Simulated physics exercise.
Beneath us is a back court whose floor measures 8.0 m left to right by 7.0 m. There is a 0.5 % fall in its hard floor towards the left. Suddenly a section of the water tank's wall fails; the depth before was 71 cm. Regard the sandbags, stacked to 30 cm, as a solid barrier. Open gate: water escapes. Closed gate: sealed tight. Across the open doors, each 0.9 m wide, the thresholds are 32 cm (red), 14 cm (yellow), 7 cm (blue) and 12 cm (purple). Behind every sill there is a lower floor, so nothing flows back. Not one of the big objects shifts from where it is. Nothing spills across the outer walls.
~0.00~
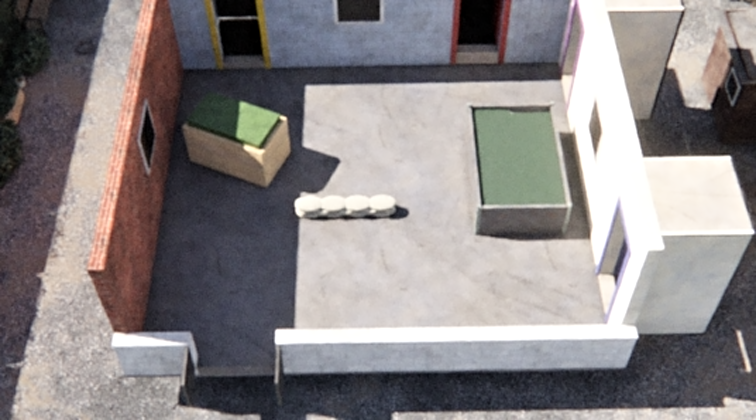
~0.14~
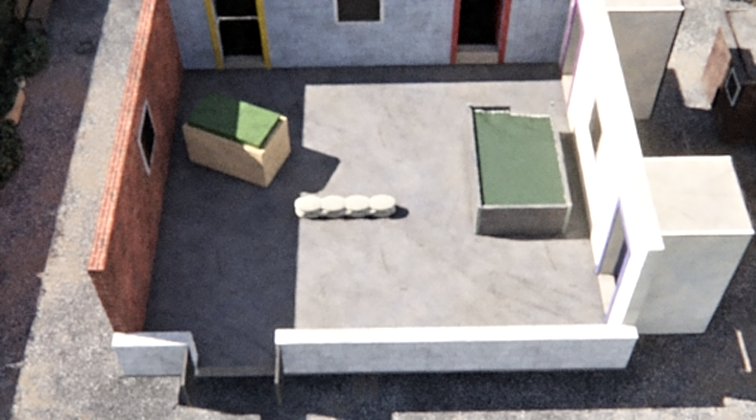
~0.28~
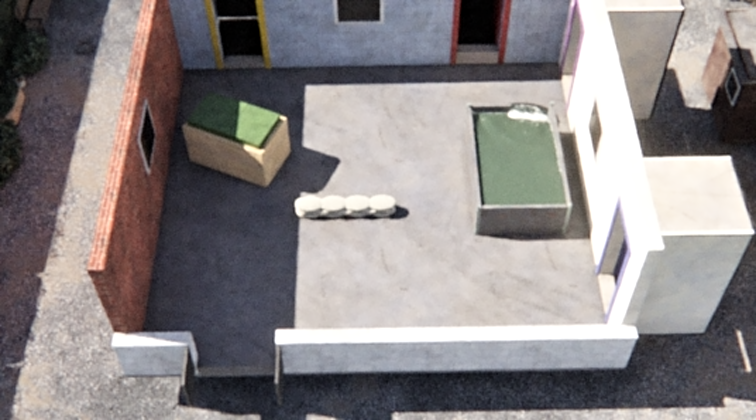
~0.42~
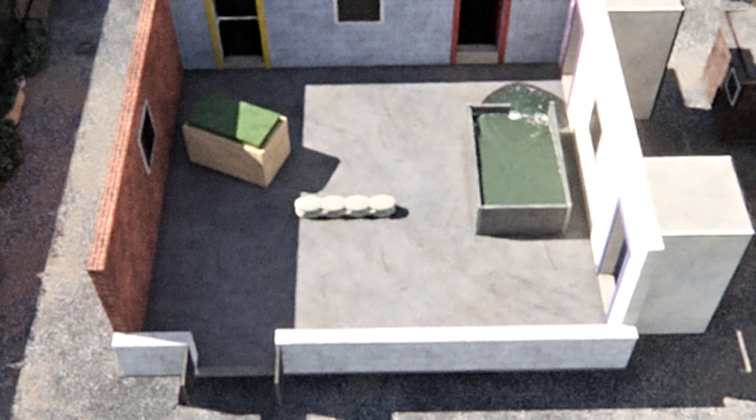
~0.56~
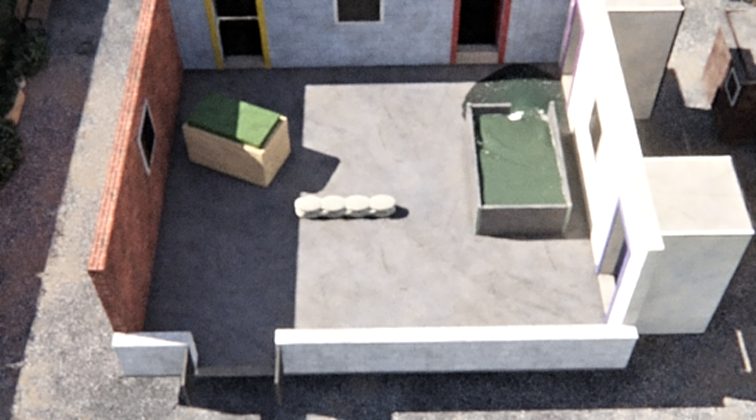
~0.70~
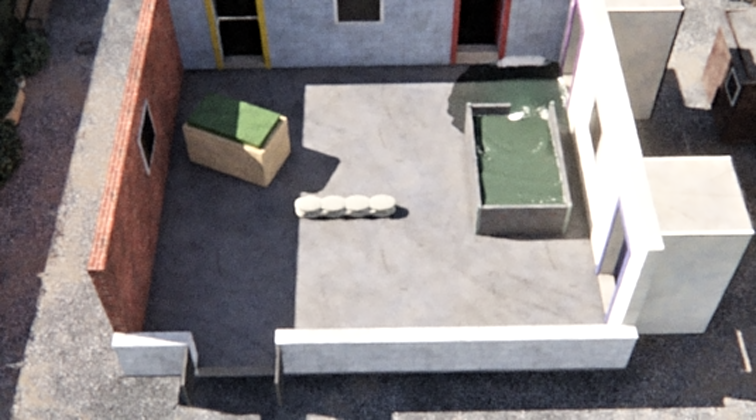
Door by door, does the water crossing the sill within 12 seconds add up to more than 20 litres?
Door by door: The red door: No; the yellow door: No; the blue door: No; the purple door: Yes.
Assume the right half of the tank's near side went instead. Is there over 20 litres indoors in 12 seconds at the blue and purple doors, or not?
So blue ends up past the limit and purple ends up short of it.
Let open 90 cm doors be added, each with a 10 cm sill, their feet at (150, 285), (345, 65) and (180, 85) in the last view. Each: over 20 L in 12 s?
In turn: Short of it, short of it, beyond it.
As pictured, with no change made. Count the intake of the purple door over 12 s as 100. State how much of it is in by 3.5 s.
I'd put it at about 60 per cent by that point.
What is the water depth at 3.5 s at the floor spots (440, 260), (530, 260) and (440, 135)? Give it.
Approximately 0, 0 and 1 centimetres, going through them in turn.
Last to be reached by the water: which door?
Last: Blue.
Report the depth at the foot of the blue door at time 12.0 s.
About 1.5 cm deep.
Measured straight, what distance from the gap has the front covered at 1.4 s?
Some 3.0 metres from the gap.
After 1.4 s water covers 10 % of the floor and is deepest (48 cm) near (556, 65); red door 26 cm at the sill, 0 L in, yellow door not reached, blue door not reached, purple door 20 cm at the sill, 16 L in.
After 2.2 s water covers 15 % of the floor and is deepest (38 cm) near (556, 65); red door 30 cm at the sill, 0 L in, yellow door not reached, blue door not reached, purple door 29 cm at the sill, 76 L in.
After 3.5 s water covers 30 % of the floor and is deepest (27 cm) near (531, 66); red door 20 cm at the sill, 1 L in, yellow door 4 cm at the sill, 0 L in, blue door not reached, purple door 24 cm at the sill, 180 L in.
After 7.0 s water covers 55 % of the floor and is deepest (16 cm) near (177, 115); red door 12 cm at the sill, 1 L in, yellow door 14 cm at the sill, 1 L in, blue door 2 cm at the sill, 0 L in, purple door 15 cm at the sill, 289 L in.
After 12.0 s water covers 75 % of the floor and is deepest (10 cm) near (175, 128); red door 7 cm at the sill, 1 L in, yellow door 9 cm at the sill, 1 L in, blue door 1 cm at the sill, 0 L in, purple door 9 cm at the sill, 298 L in.
